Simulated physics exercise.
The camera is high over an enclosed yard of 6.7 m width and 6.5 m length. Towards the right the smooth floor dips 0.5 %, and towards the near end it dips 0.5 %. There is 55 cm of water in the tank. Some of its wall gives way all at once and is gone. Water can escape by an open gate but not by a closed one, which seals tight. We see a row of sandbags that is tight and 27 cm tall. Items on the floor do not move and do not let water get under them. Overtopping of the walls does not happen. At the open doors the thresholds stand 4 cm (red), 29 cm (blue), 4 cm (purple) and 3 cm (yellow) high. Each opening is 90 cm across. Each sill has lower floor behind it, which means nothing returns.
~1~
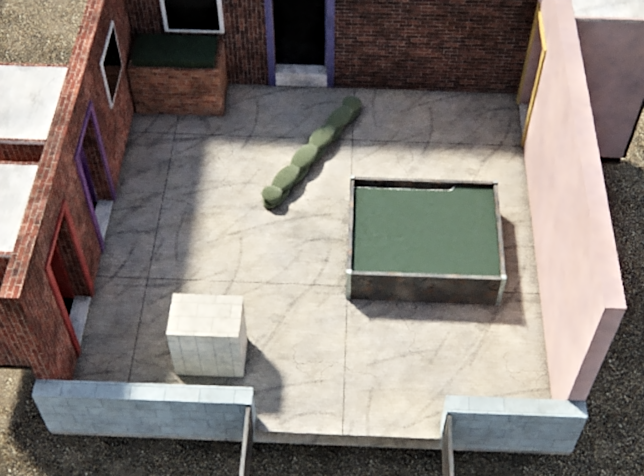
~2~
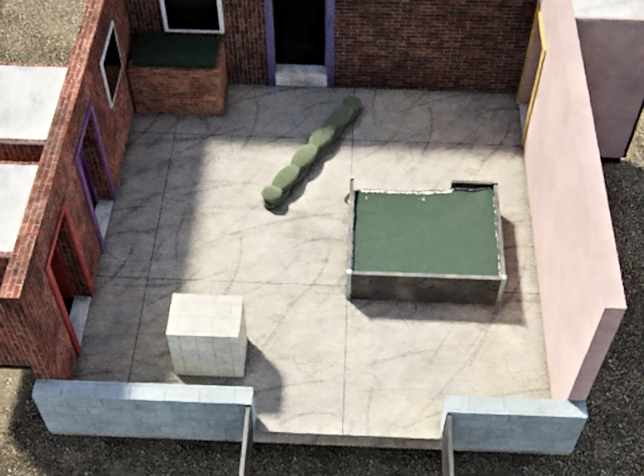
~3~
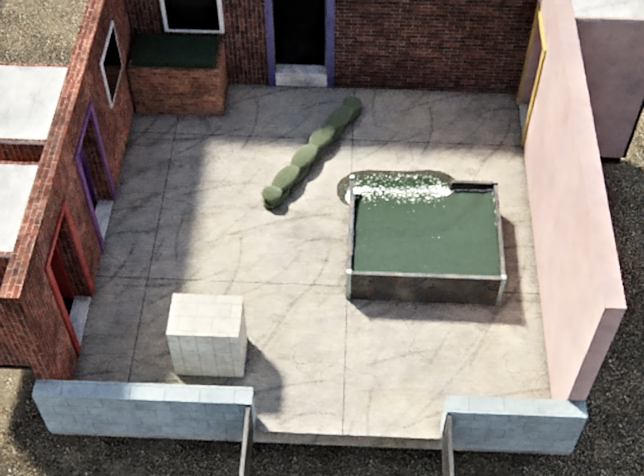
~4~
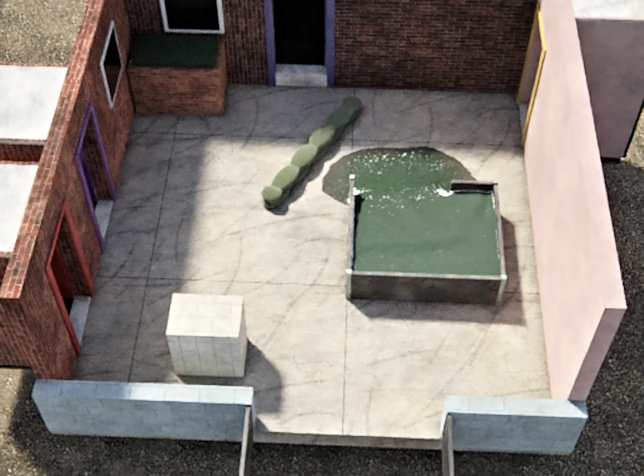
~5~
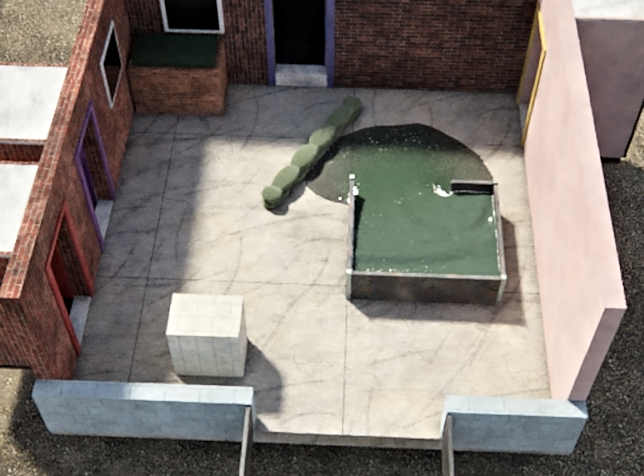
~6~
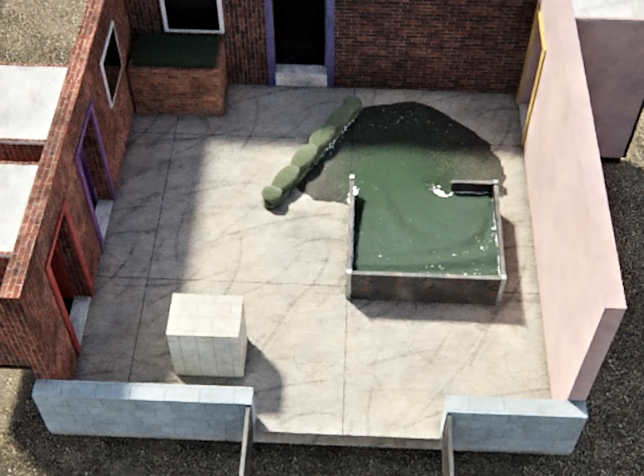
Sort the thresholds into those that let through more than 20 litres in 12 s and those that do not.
Sorted: Red door does not; blue door does not; purple door does not; yellow door lets more through.
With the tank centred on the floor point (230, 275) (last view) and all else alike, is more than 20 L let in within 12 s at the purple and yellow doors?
Against that limit: Purple over, yellow above.
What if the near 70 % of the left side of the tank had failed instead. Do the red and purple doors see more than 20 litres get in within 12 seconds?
Well, against that limit, at red it's too much, and at purple it's too much.
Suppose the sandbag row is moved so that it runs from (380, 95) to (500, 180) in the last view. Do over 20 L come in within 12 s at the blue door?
Measured against that limit, the blue door comes out short of it.
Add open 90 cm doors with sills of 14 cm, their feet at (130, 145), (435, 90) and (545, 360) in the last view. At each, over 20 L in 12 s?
In turn: Short of it, beyond it, short of it.
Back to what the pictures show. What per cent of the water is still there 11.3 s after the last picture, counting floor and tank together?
I'd say close to 70 percent is still there.
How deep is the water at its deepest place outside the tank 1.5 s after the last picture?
Around 36 centimetres.
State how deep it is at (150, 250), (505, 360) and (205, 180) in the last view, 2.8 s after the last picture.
Around 0 cm, 0 cm and 1 cm, in the order given.
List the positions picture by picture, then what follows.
The first frame shows still water, 55 cm deep, in the tank at (425, 229).
In the second frame, the front is at a hidden place, 0.8 m from the gap on the tank's far side; 0.3 m2 of floor is under water; 55 cm left at the back of the tank.
In the third frame, the front is at (344, 184), 1.0 m from the gap on the tank's far side; 1.1 m2 of floor is under water; 55 cm left at the back of the tank.
In the fourth frame, water pours out on the tank's far side and has run 1.3 m, to (454, 163); typically 8 cm deep outside, 55 cm at the tank's back.
In the fifth frame, water pours out on the tank's far side and has run 1.8 m, to (417, 128); typically 6 cm deep outside, 50 cm at the tank's back.
In the sixth frame, water pours out on the tank's far side and has run 2.3 m, to (420, 108); typically 5 cm deep outside, 46 cm at the tank's back.
Then, 0.7 s after the last picture water covers 20 % of the floor and is deepest (38 cm) near (386, 94); red door not reached, blue door not reached, purple door not reached, yellow door 3 cm at the sill, 0 L in.
Then, 1.5 s after the last picture water covers 25 % of the floor and is deepest (36 cm) near (396, 95); red door not reached, blue door 5 cm at the sill, 0 L in, purple door not reached, yellow door 14 cm at the sill, 7 L in.
Then, 2.8 s after the last picture water covers 40 % of the floor and is deepest (29 cm) near (509, 99); red door not reached, blue door 6 cm at the sill, 0 L in, purple door not reached, yellow door 21 cm at the sill, 160 L in.
Then, 6.3 s after the last picture water covers 75 % of the floor and is deepest (12 cm) near (542, 414); red door 2 cm at the sill, 0 L in, blue door 3 cm at the sill, 0 L in, purple door 2 cm at the sill, 0 L in, yellow door 11 cm at the sill, 419 L in.
Then, 11.3 s after the last picture water covers 90 % of the floor and is deepest (8 cm) near (544, 426); red door 3 cm at the sill, 0 L in, blue door 2 cm at the sill, 0 L in, purple door 2 cm at the sill, 0 L in, yellow door 7 cm at the sill, 513 L in.
